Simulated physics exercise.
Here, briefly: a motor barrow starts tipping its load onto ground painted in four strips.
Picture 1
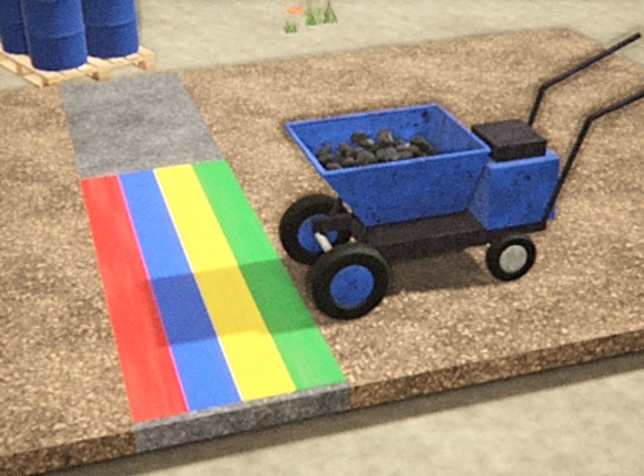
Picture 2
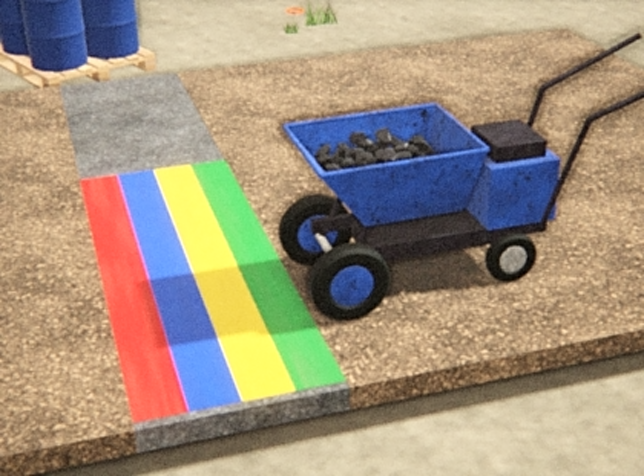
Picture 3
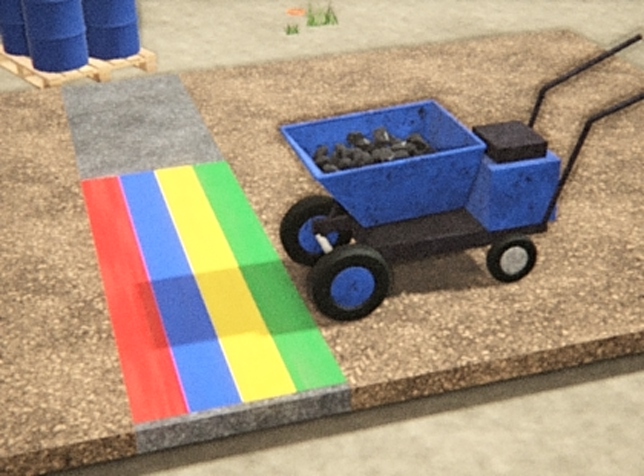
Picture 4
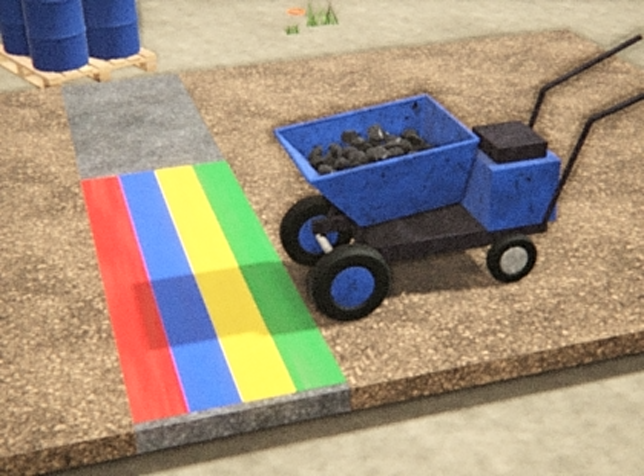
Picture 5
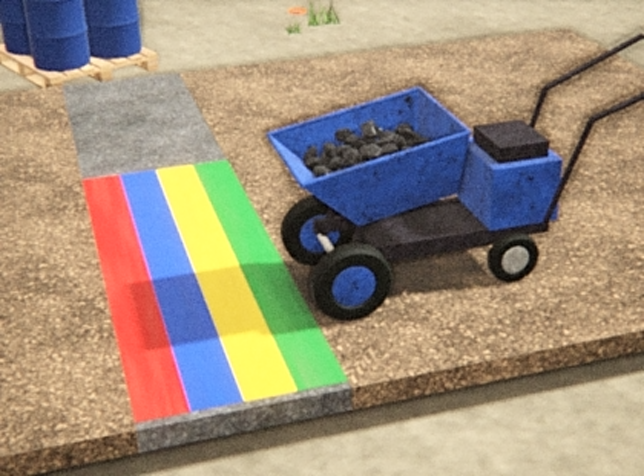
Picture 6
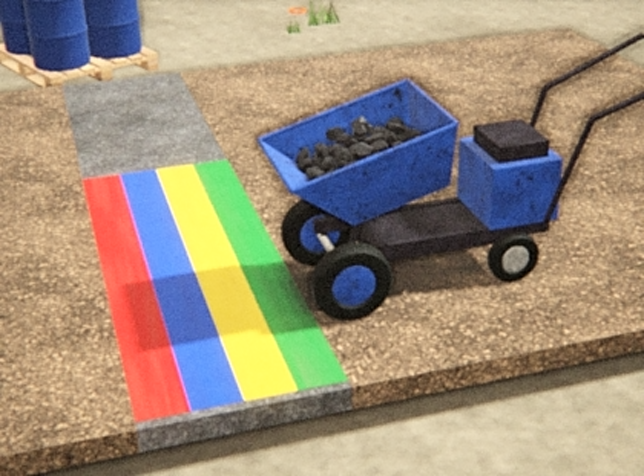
A patch of brown gravelly ground edged by pale concrete is seen from above at an angle, with blue barrels on a pallet at the upper left. A blue motor barrow with black handles stands on the right, its skip holding dark lumps, beside red, blue, yellow and green strips running left to right. The skip, level at first, gradually tilts toward the left while the barrow stays put.
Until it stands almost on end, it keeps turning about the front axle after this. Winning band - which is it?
Winning band: The blue one.
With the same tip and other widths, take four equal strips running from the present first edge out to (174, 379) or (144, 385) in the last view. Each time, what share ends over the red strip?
I'd say about 30 % for the first and about 30 % for the second.
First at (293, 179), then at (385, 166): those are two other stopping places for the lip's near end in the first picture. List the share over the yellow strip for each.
First place: Around 0 per cent. Second place: Around 40 per cent.
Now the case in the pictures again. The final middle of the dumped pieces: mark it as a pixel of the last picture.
Near (177, 308).
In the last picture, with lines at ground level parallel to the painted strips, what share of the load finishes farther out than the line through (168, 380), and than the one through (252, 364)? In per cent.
Estimate: 30 %, then 90 %.
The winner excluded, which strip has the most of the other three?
That would be the red one.
Shortly afterwards, skip tipped steeply; the whole lot in the skip.
Next, skip tipped right over; all but a few in the skip; a little over the blue strip.
Some moments later, skip tipped right over; near a quarter in the skip; only a few over the yellow strip; near half over the blue strip; near a quarter over the red strip; a little off the paint.
In the end, skip tipped right over; only a few in the skip; none at all over the green strip; a little over the yellow strip; near half over the blue strip; near a quarter over the red strip; a little off the paint.
